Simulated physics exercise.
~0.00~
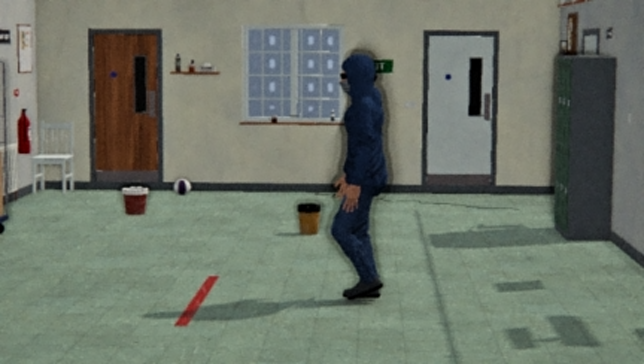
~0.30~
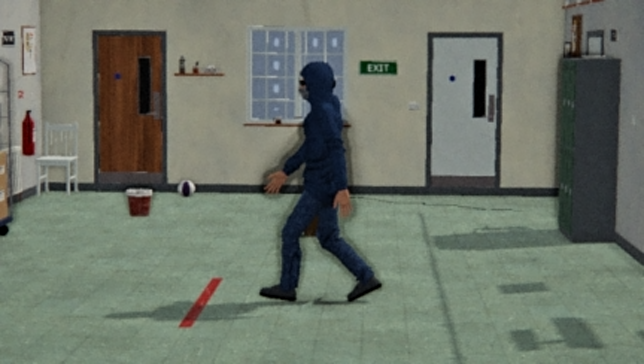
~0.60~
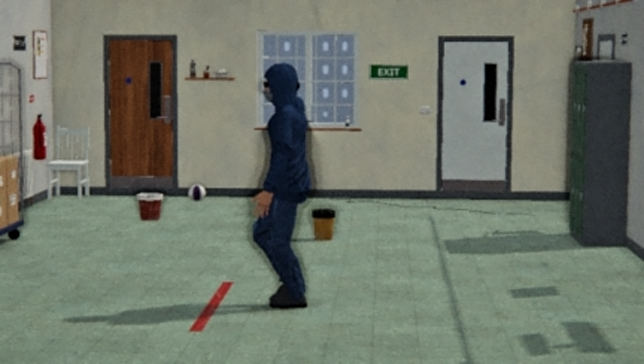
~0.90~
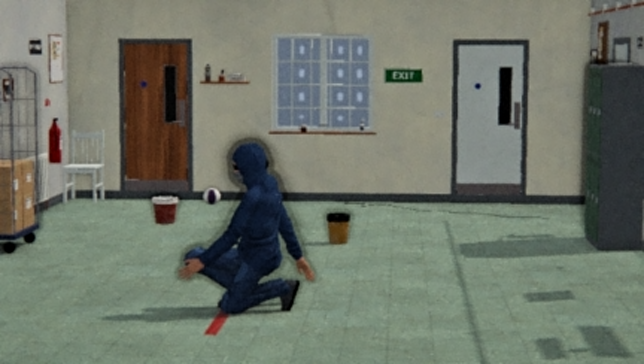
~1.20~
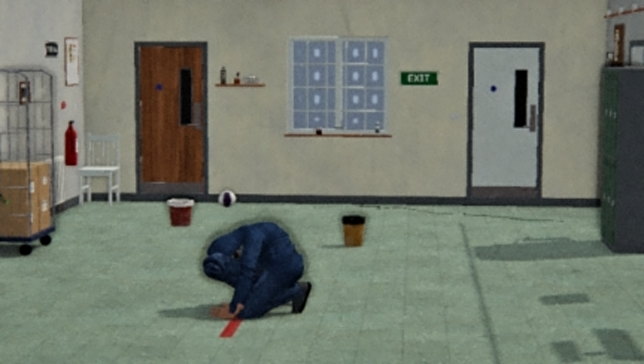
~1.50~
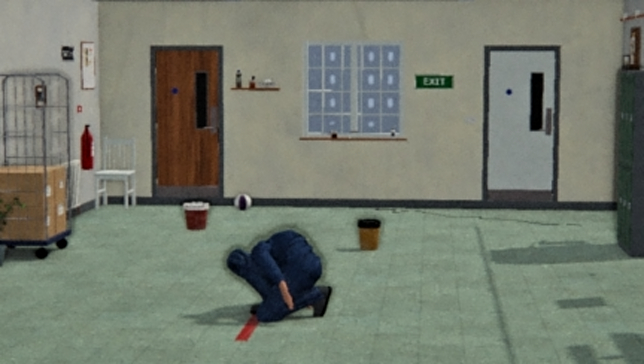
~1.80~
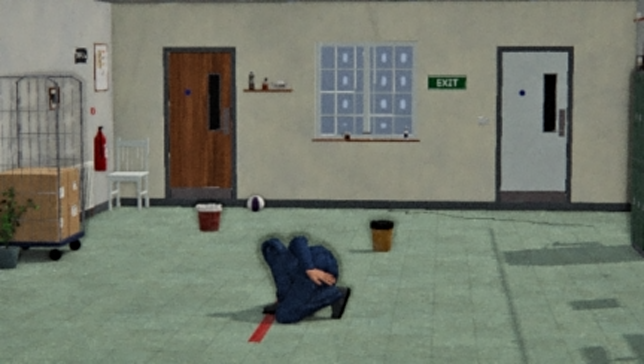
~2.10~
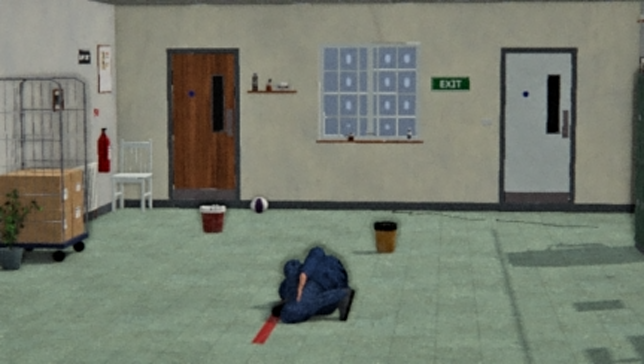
A shopper in dark blue clothing and a hood walks left across the pale green tiled floor of a plain room, seen from the side at a distance. Behind are a brown door, a gridded window, a green exit sign and a grey door, with red and orange bins near the wall and a strip of red tape on the floor. As the view pans slightly left, revealing a caged trolley of boxes, the shopper drops to the knees near the tape, folds forward, then crumples into a heap, ending with the chest short of the tape.
